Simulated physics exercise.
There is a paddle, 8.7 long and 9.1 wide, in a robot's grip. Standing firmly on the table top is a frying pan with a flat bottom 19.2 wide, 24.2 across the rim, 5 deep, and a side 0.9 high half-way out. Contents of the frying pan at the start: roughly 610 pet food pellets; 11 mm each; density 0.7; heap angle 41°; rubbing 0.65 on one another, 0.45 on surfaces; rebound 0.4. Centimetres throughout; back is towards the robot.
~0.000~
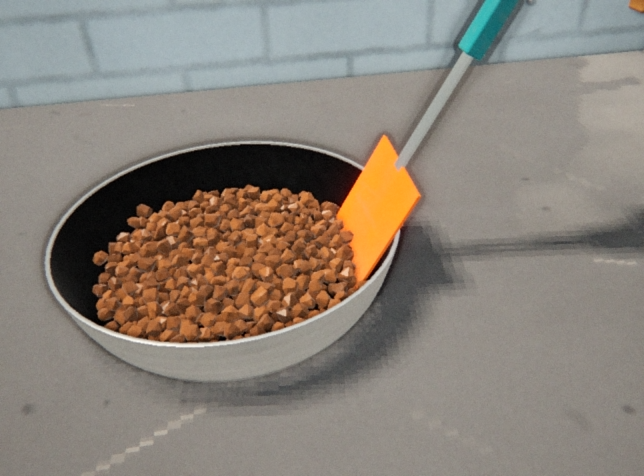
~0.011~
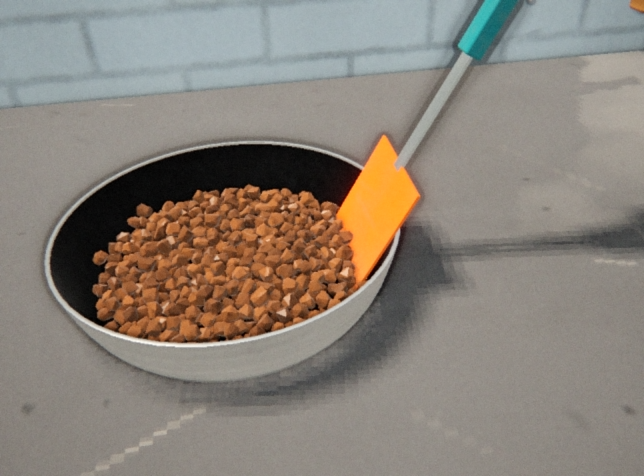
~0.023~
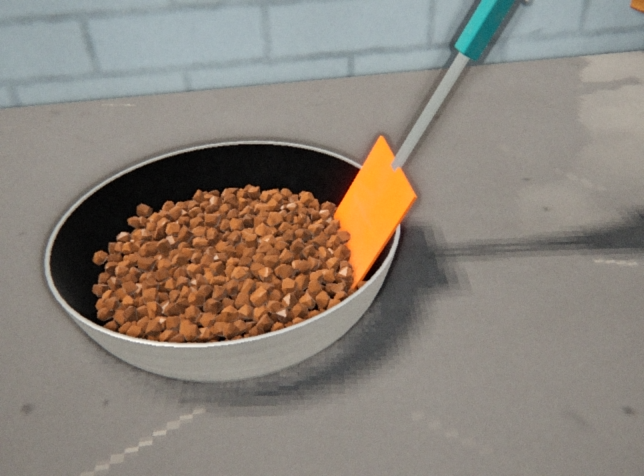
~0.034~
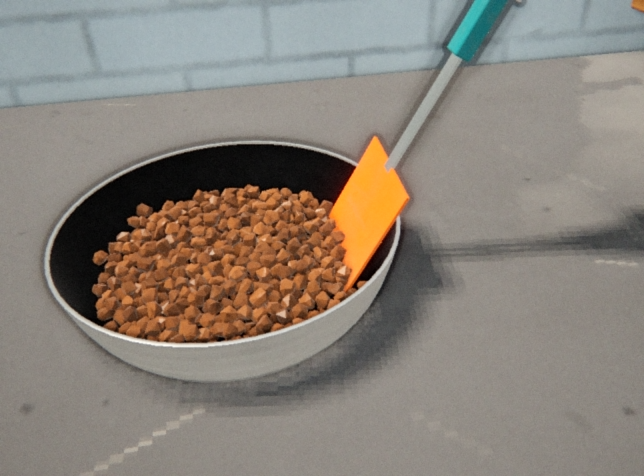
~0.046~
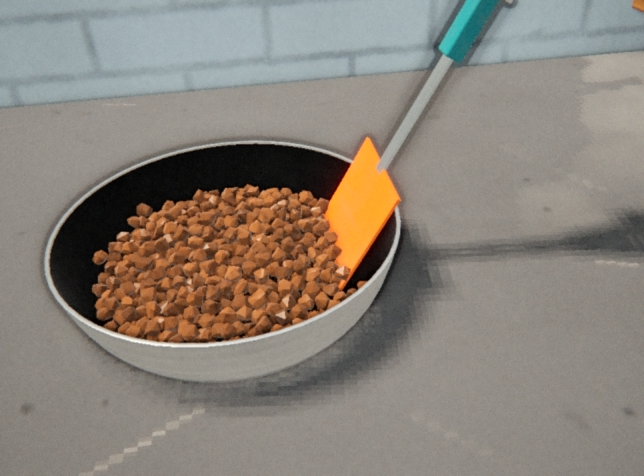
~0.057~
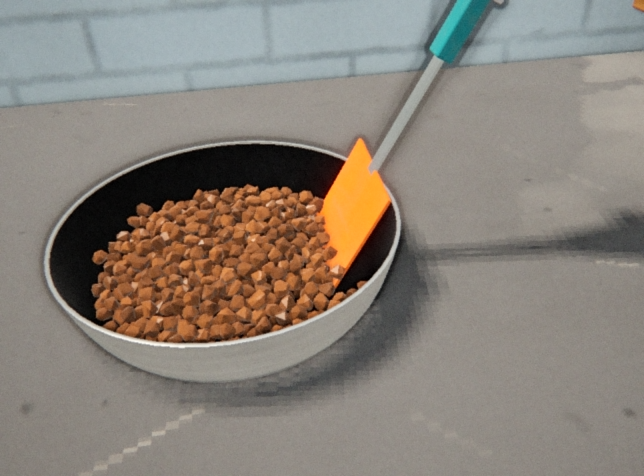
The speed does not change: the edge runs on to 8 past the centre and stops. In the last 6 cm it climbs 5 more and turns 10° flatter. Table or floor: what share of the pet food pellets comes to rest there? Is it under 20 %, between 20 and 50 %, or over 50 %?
It is under 20 %.
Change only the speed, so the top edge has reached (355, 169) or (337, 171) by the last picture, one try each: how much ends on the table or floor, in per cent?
That comes to about 25 and about 30 percent, in that order.
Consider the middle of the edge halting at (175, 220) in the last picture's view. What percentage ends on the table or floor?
Close to 0 per cent finishes on the table or floor.
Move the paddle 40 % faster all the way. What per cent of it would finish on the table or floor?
Estimated share: Some 20 %.
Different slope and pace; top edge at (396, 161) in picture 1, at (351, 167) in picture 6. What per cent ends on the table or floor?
25 %.
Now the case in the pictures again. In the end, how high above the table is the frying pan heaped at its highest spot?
About 6.5 centimetres.
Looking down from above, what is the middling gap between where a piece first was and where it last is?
Distance: Near 4 cm.
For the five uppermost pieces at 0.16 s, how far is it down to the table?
Height: Approx. 5 cm.
After 0.16 s, sloping 61°, highest piece 5 above the table; 608 in the frying pan.
After 0.26 s, sloping 57°, highest piece 7 above the table; 608 in the frying pan.
After 0.51 s, sloping 51°, highest piece 7 above the table; 523 in the frying pan, 78 on the table or floor, 7 on the blade or in flight.
After 1.56 s, sloping 51°, highest piece 7 above the table; 523 in the frying pan, 85 on the table or floor.
In the end, 523 in the frying pan, 85 on the table or floor. That is 14 % on the table or floor.
